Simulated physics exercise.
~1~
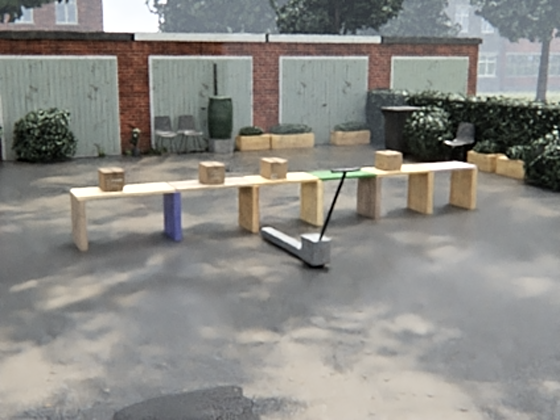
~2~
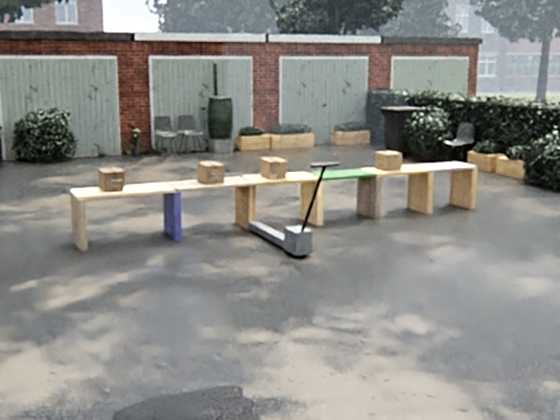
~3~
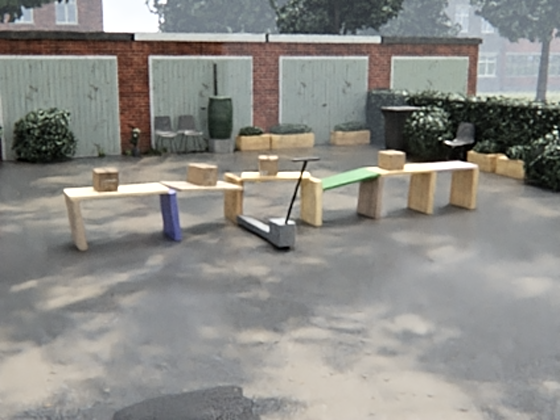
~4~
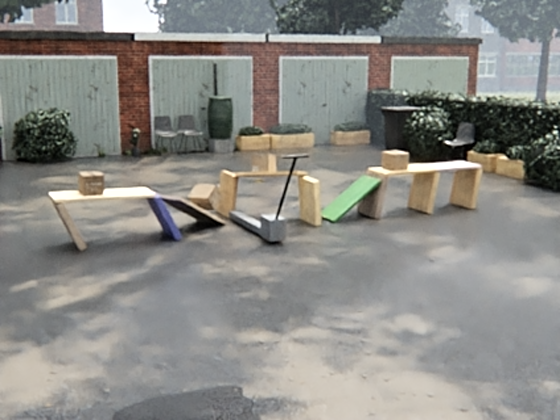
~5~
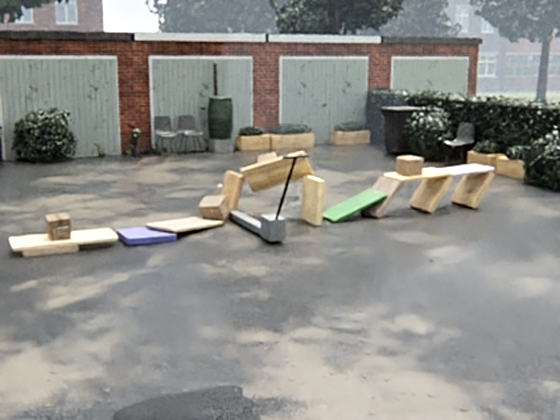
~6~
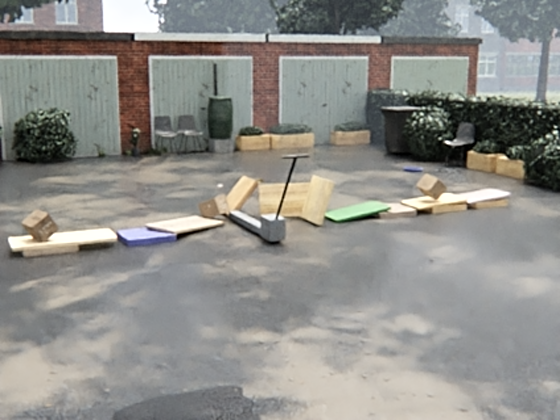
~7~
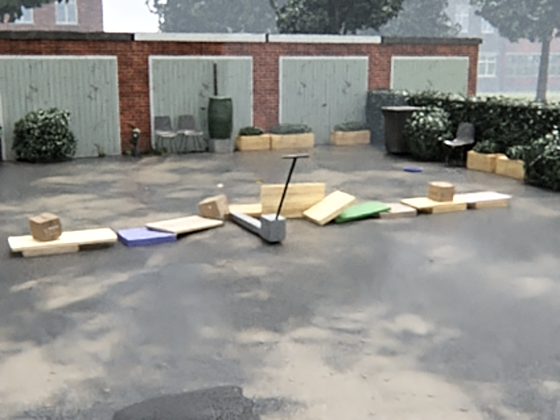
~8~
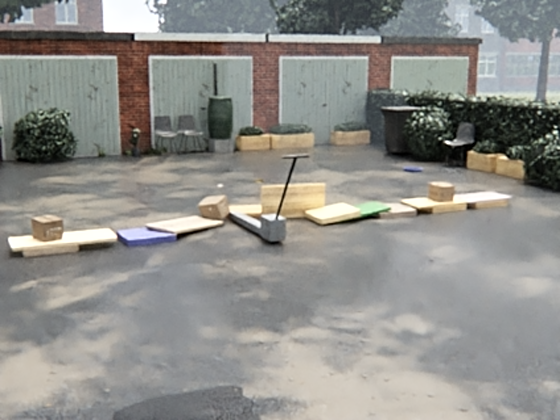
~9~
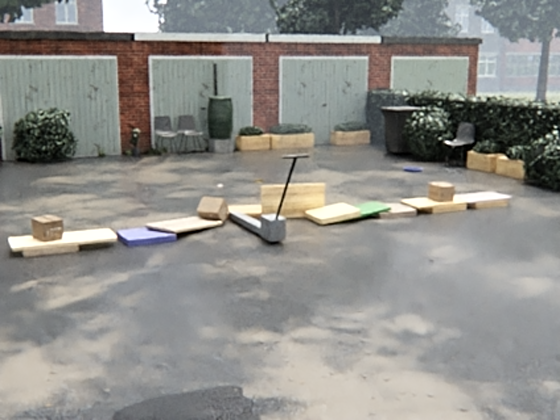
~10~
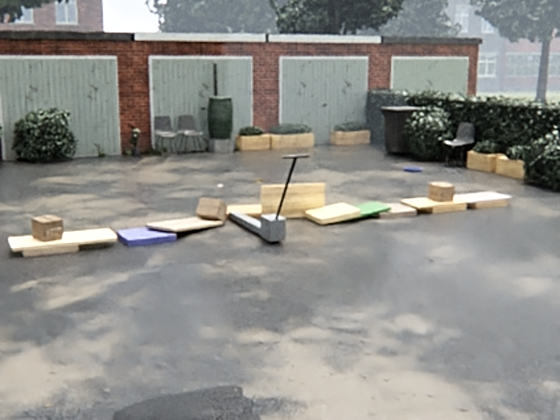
A long, low row of wooden boards on upright slabs stood in a wet yard until a small jack slid left into the foot of a middle upright; the spans sagged and toppled on both sides, leaving everything collapsed on the ground, the green board included.
